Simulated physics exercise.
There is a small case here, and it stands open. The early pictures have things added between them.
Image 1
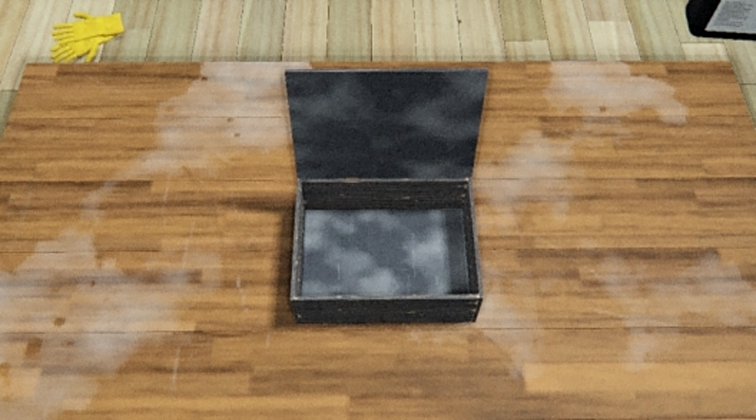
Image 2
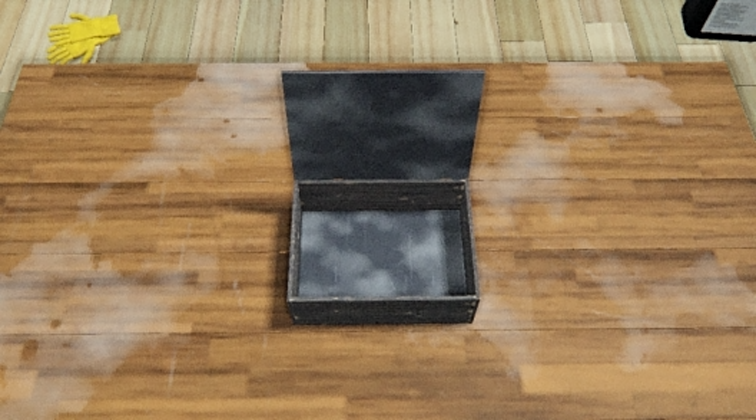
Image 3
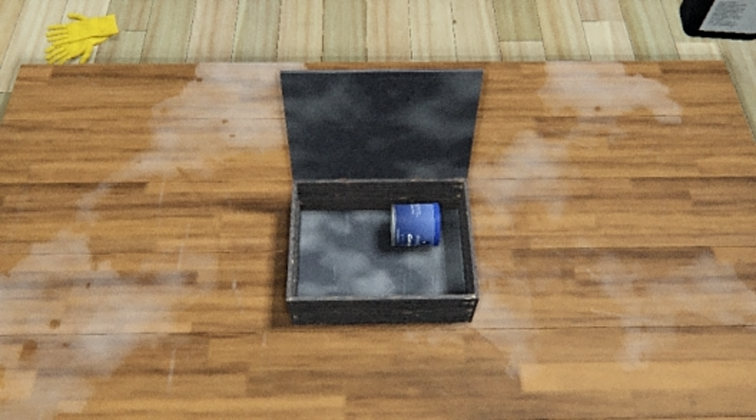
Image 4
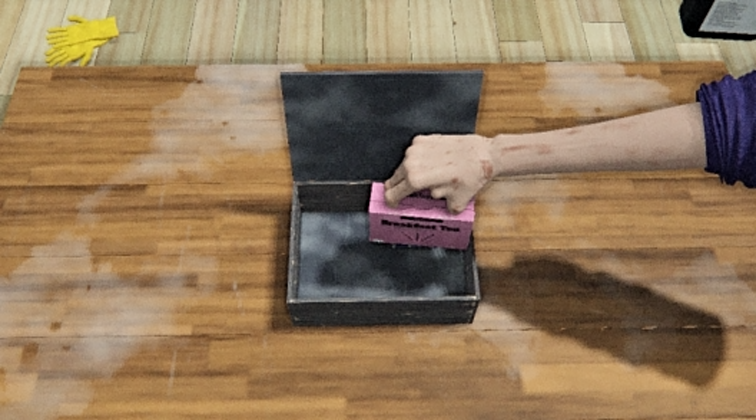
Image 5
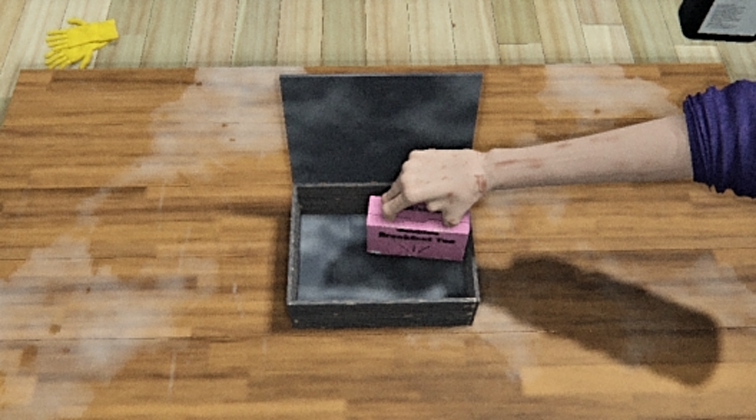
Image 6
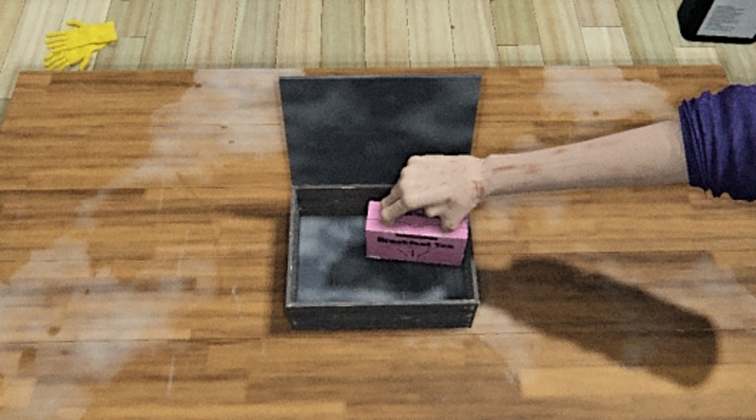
A wooden tabletop with pale, cloudy patches is seen from above at an angle, with light floorboards beyond it. An open dark case stands in the middle, its lid raised at the back, while yellow gloves lie at upper left and a black object sits at upper right. A blue tin appears inside the case, then a purple-sleeved arm from the right holds a pink carton there and lowers it slightly.
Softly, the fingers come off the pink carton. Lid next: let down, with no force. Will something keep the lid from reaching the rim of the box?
No, it settles onto the rim.
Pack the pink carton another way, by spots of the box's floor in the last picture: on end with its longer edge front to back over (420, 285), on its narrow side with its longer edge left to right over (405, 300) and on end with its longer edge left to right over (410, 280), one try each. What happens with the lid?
On the first attempt the lid can't come down, on the second it drops into place, and on the third it can't come down.
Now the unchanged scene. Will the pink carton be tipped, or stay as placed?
Observation: It tilts over.
Then, 1.10 s on from there, lid starting down; pink carton on its side near (410, 282).
Then, 1.70 s on from there, lid 43° above the rim; pink carton on its side near (410, 282).
In the end, lid shut; toppled in the box, pink carton; blue tin unmoved. At the end, from the last picture's camera, pink carton near (410, 282).
